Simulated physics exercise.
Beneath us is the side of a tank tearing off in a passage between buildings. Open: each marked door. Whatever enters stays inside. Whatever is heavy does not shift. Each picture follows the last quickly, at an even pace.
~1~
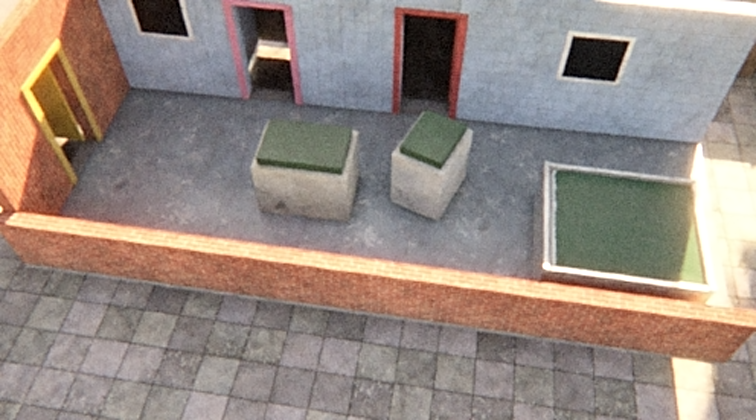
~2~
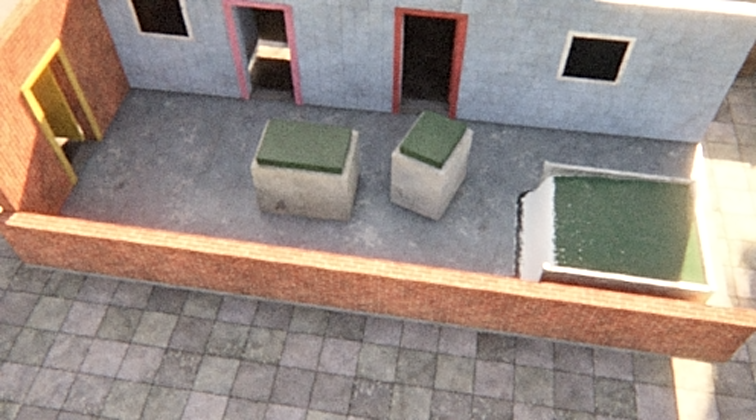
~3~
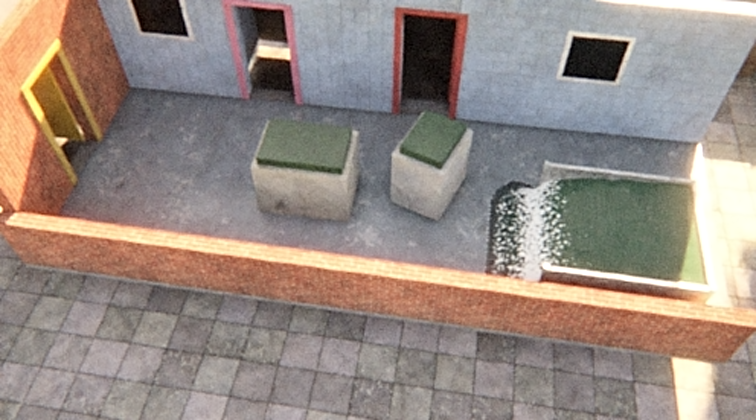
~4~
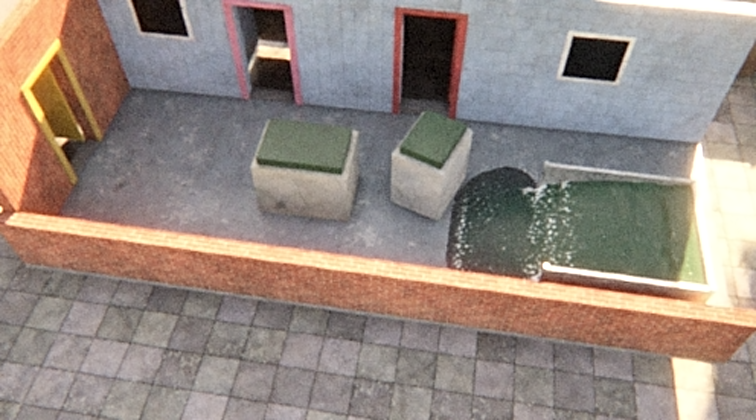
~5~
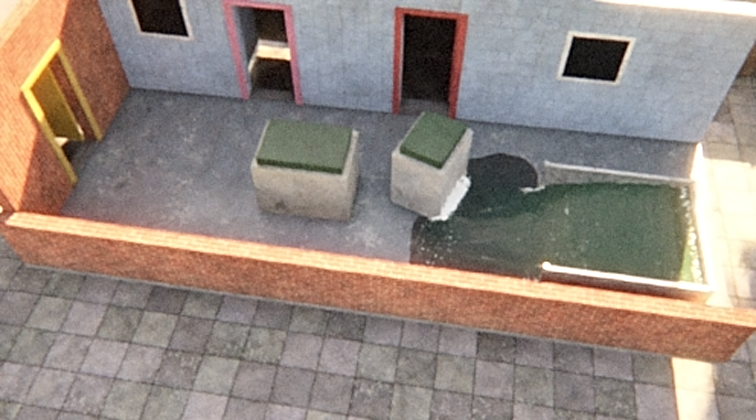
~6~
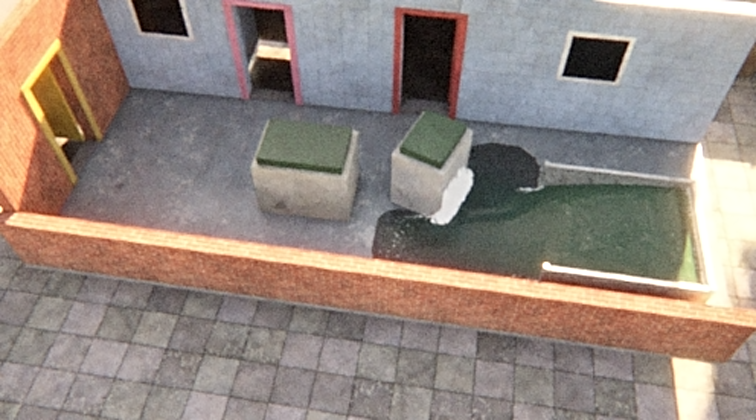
A pale blue-grey building with pink- and red-framed doorways stands behind a paved yard, seen from above by a still camera, with a low brick wall in front and a yellow-framed doorway at left. Two pale blocks with green tops sit mid-yard, left of an open tank of dark green water. The tank's left side gives way, and water pours leftward, foaming against the nearer block and spreading around it.
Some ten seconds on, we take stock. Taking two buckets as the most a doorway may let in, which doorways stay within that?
Outcome: Yellow door: Over two buckets, pink door: Over two buckets, red door: Two buckets at most.
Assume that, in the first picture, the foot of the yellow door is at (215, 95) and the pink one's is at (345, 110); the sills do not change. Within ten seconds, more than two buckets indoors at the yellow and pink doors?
Note: Yellow lets too much through; pink lets too much through.
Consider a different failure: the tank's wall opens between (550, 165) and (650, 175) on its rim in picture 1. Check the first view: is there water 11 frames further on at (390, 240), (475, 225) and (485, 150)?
Untouched, untouched, soaked.
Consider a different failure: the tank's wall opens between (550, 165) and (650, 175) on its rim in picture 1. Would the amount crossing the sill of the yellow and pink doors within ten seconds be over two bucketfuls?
Door by door, yellow exceeds it and pink doesn't reach it.
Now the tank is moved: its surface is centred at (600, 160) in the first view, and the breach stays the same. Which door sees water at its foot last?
Door noted: The yellow-painted one.
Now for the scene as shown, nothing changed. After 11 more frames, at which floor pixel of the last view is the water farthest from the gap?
The farthest wet point should be near (52, 246).
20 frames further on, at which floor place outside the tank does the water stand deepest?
Roughly at (62, 227).
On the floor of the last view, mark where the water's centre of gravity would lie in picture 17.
My pick is pixel (451, 233).
A moment on, water covers 30 % of the floor; the yellow door not reached, the pink door not reached, the red door wet at the sill, nothing in.
Next, water covers 45 % of the floor; the yellow door not reached, the pink door not reached, the red door under two buckets in.
Then, water covers 80 % of the floor; the yellow door over two buckets in, the pink door wet at the sill, nothing in, the red door under two buckets in.
Later, water covers 90 % of the floor; the yellow door far over two buckets in, the pink door wet at the sill, nothing in, the red door under two buckets in.
In the end, water covers 95 % of the floor; the yellow door far over two buckets in, the pink door far over two buckets in, the red door under two buckets in.
